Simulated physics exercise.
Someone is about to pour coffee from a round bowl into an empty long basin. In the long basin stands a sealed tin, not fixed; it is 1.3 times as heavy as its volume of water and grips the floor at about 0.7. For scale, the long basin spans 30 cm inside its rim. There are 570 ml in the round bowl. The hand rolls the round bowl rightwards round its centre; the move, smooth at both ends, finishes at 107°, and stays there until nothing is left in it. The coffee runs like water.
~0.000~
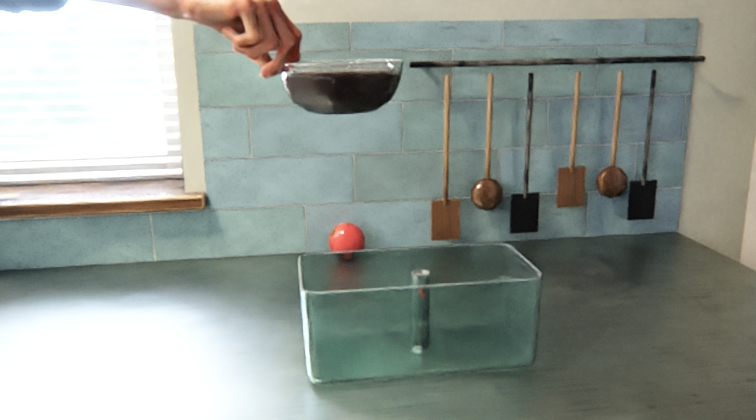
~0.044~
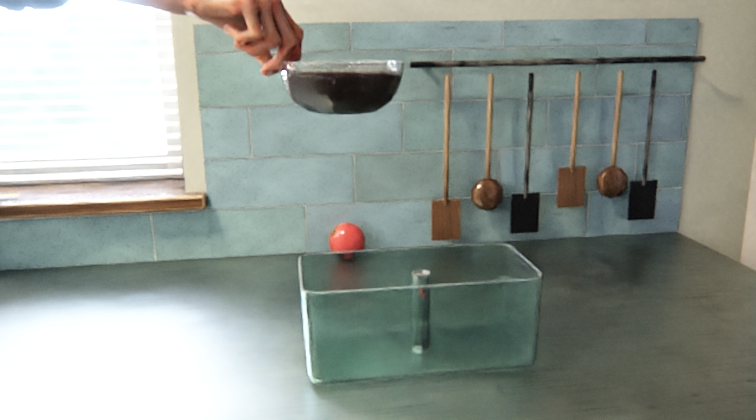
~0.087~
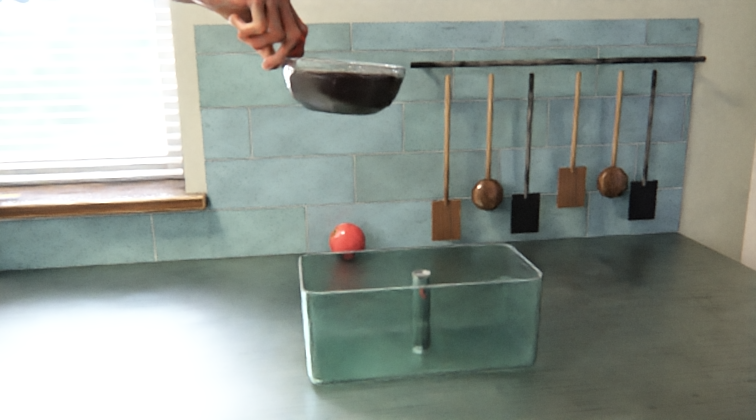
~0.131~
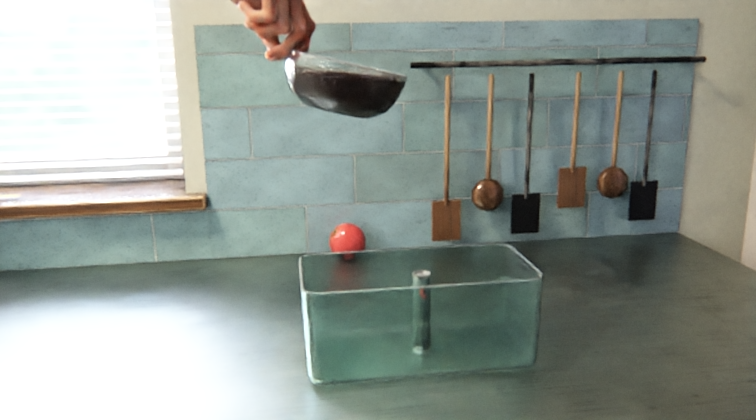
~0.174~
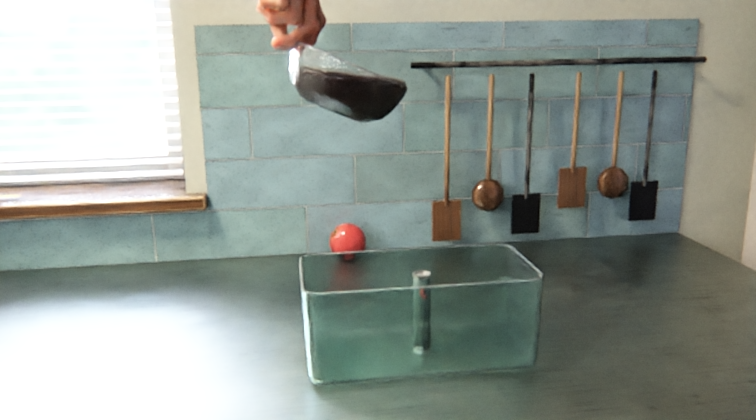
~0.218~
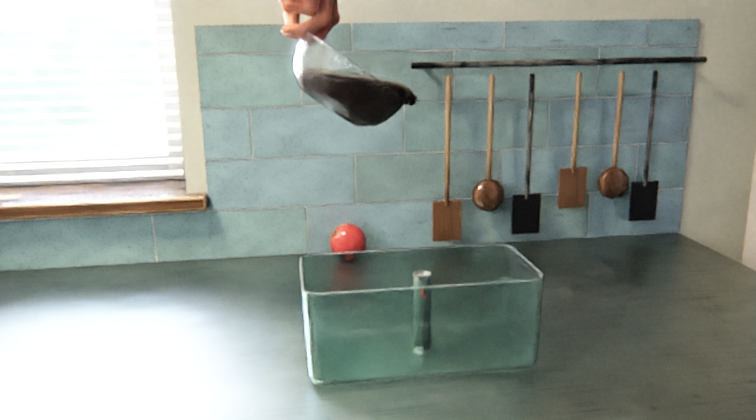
A hand tilted a clear round bowl of dark liquid steadily to the right above a long glass basin, until the liquid reached the lower rim and a little began to run over its edge.
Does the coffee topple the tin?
The tin topples.
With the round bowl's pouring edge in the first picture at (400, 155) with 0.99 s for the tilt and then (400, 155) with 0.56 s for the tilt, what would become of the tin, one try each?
First it keeps standing; then it stays up.
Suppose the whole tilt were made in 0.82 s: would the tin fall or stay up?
Then it stays up.
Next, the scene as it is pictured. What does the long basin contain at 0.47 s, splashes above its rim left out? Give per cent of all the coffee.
Some 22 per cent.
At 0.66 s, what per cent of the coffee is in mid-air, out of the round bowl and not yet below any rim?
Near 10 in a hundred.
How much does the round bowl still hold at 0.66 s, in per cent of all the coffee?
Some 0 per cent.
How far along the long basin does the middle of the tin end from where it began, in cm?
About 7.0 cm.
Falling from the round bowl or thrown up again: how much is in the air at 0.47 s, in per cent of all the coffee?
Near 72 in a hundred.
By 0.47 s the tilt is 100° and 5 per cent is still to pour; the tin stands where it began.
By 0.66 s the tilt is 107° and 0 per cent is still to pour; the tin leans 9°.
By 0.85 s the tilt is 107° and 0 per cent is still to pour; the tin leans 40°.
By 1.06 s the tilt is 107° and 0 per cent is still to pour; the tin lies on its side.
At rest the tin lies on its side.
